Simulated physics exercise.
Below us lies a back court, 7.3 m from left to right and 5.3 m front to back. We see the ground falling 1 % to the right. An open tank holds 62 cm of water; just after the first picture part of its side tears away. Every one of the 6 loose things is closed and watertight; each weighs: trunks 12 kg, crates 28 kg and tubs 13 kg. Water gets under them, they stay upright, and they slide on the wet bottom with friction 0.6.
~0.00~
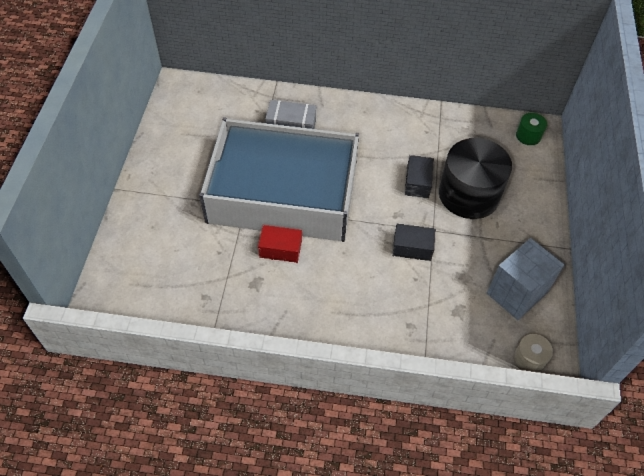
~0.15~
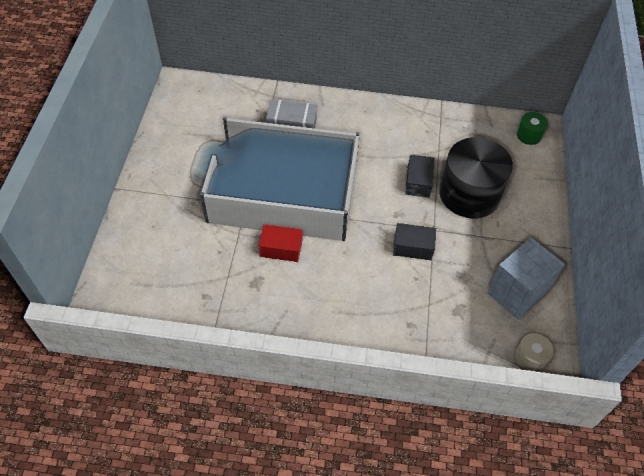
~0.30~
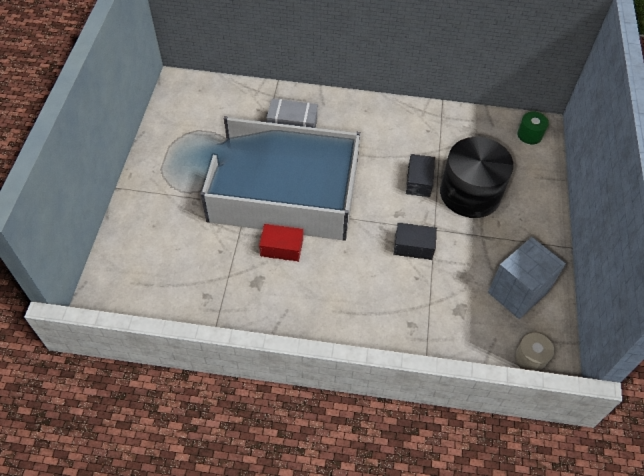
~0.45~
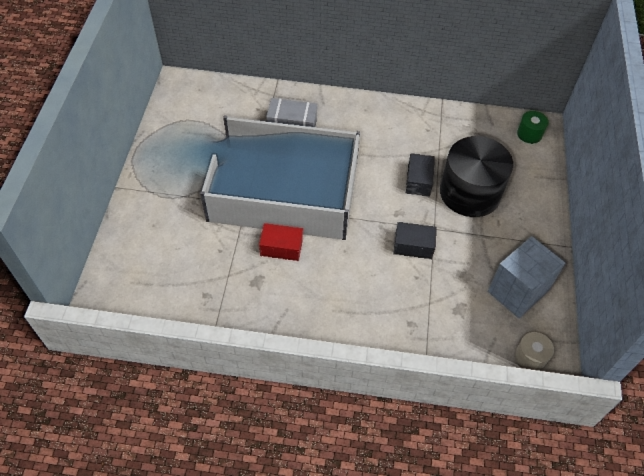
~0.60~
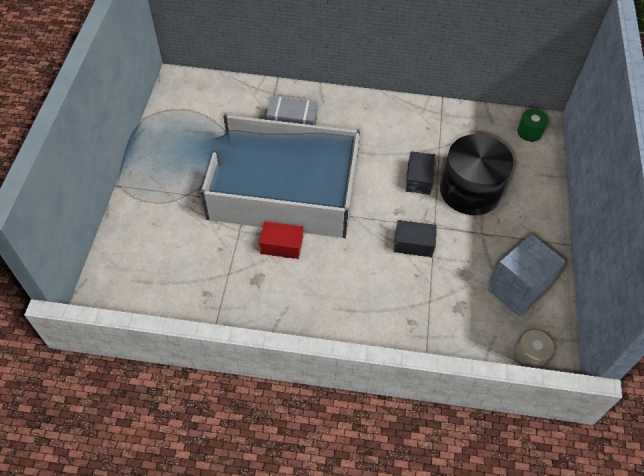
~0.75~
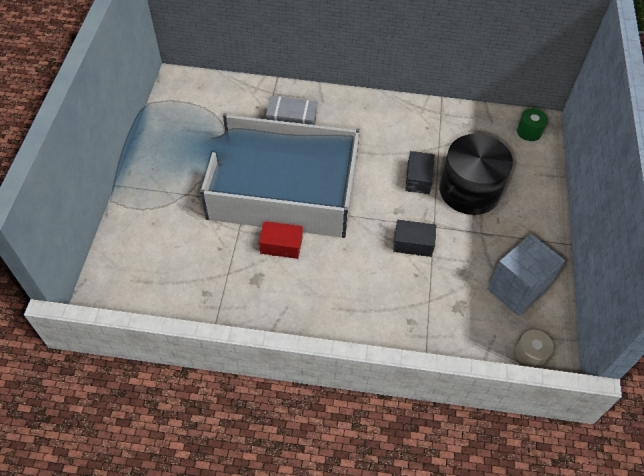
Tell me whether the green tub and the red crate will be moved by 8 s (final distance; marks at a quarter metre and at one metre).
The green tub? It relocates a little. The red crate? It does not go anywhere much.
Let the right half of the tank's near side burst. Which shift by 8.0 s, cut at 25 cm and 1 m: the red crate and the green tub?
In that case the red crate winds up well away while the green tub does not really move.
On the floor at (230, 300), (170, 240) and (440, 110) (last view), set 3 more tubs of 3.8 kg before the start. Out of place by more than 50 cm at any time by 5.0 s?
In turn: More, over, over.
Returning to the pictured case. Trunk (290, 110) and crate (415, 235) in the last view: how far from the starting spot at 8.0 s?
450 cm and 0 cm, respectively.
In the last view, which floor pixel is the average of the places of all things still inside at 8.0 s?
Mean position: Approximately (459, 215).
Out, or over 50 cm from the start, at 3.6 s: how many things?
The count is 0.
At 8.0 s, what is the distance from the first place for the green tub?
40 cm.
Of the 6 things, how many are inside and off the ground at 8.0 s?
By my count, 2.
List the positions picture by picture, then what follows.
The first picture shows the green tub at (534, 122) rests on the ground; the red crate at (280, 238) rests on the ground; 3.1 m2 under water; 0 of 6 have shifted.
The second picture shows the green tub at (535, 122) rests on the ground; the red crate at (281, 238) rests on the ground; water covers 3.5 m2; 0 of 6 have shifted.
The third picture shows the green tub at (535, 121), on the bottom; the red crate at (281, 237), on the bottom; water covers 4.1 m2; 0 of 6 have shifted.
The fourth picture shows the green tub at (535, 120), on the bottom; the red crate at (281, 236) rests on the ground; water covers 5.0 m2; 0 of 6 have shifted.
The fifth picture shows the green tub at (535, 118) rests on the ground; the red crate at (281, 235) rests on the ground; water covers 5.7 m2; 0 of 6 have shifted.
The sixth picture shows the green tub at (535, 118) rests on the ground; the red crate at (281, 234) rests on the ground; water covers 6.2 m2; 0 of 6 have shifted.
After 1.6 s the green tub is near (535, 118), 0.0 m from its start, aground; the red crate is near (281, 234), 0.0 m from its start, aground; 0 afloat.
After 3.6 s the green tub is near (535, 118), 0.0 m from its start, aground; the red crate is near (281, 234), 0.0 m from its start, aground; 1 afloat.
After 5.6 s the green tub is near (535, 118), 0.0 m from its start, aground; the red crate is near (281, 234), 0.0 m from its start, aground; 1 afloat.
After 8.0 s the green tub is near (554, 106), 0.4 m from its start, afloat; the red crate is near (281, 234), 0.0 m from its start, aground; 2 afloat.
